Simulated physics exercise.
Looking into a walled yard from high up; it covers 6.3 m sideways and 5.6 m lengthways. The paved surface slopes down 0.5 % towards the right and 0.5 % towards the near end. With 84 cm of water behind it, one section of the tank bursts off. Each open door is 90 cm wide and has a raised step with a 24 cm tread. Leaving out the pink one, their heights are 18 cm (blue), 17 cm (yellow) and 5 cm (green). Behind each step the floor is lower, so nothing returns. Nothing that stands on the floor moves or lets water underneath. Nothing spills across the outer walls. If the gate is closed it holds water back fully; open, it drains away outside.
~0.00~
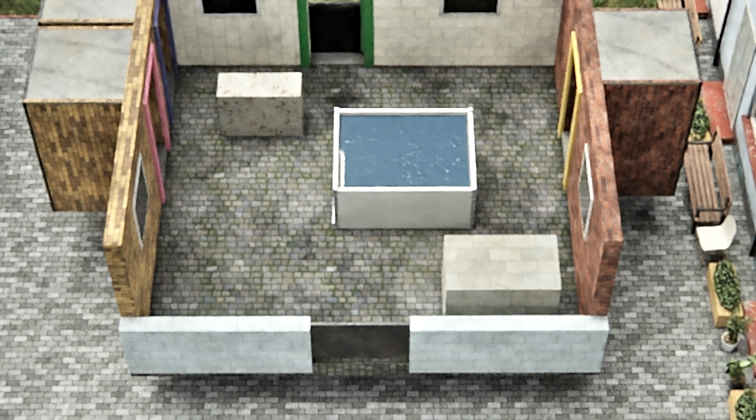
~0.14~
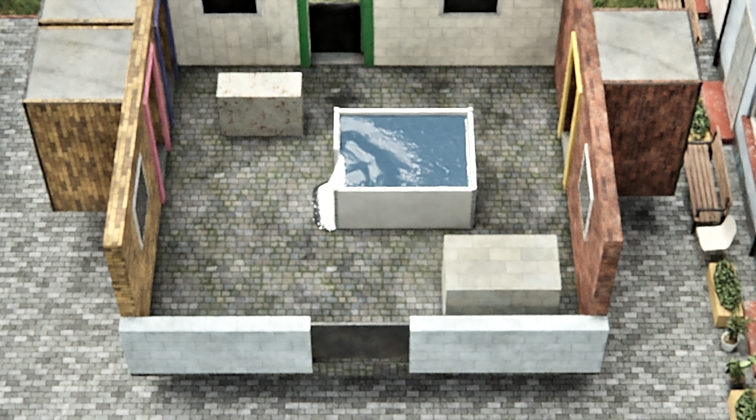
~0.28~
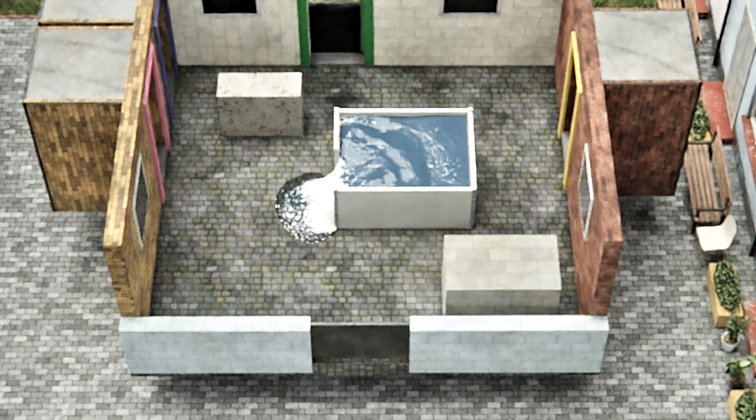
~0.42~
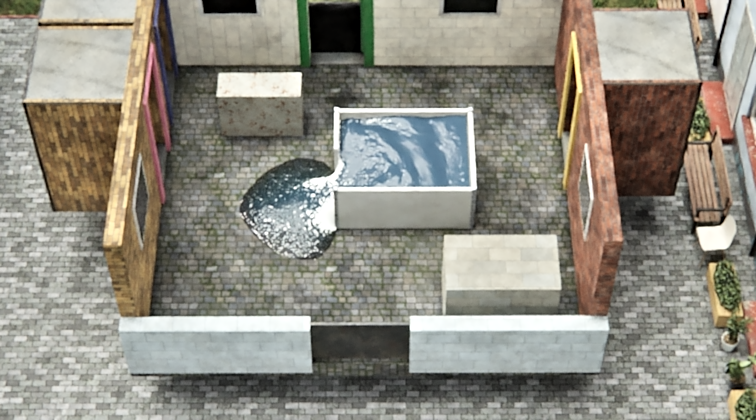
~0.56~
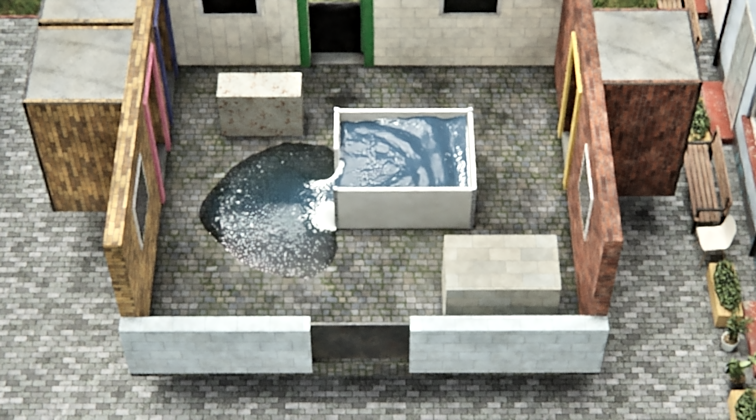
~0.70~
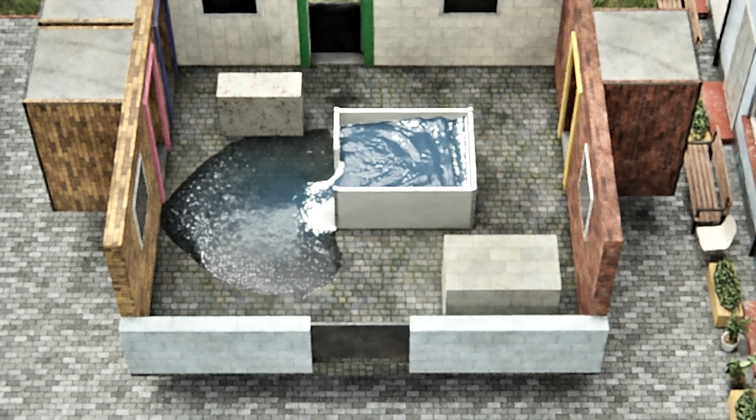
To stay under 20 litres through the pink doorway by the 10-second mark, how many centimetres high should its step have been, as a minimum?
It would have to be roughly 23 cm high.
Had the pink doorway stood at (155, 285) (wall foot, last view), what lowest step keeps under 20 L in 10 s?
Roughly 19 cm.
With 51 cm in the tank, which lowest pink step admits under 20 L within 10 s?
About 12.0 cm.
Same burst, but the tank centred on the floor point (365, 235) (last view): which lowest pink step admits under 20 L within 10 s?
About 11.5 cm.
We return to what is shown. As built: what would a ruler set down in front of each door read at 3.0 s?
In cm: Blue 9, yellow 0, pink 21, green 3.
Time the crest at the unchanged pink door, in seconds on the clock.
At about 1.8 s.
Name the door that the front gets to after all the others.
It is the yellow one.
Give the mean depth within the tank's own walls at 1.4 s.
Roughly 57 cm on average.
After 1.4 s water covers 35 % of the floor, deepest (38 cm) near (325, 210); 28 cm at the pink door, 2 litres in over its 21 cm step.
After 3.0 s water covers 40 % of the floor, deepest (28 cm) near (147, 349); 21 cm at the pink door, 31 litres in over its 21 cm step.
After 10.0 s water covers 95 % of the floor, deepest (13 cm) near (572, 349); 8 cm at the pink door, 33 litres in over its 21 cm step.
At the pink door as built, the water arrived by 0.9 s and peaked near 31 cm at 1.8 s.
Run again over the same 10 s with other heights there, 50 litres in over 19 cm, 9 litres over 25.5 cm. The limit of 20 litres is kept from about 23 cm up.
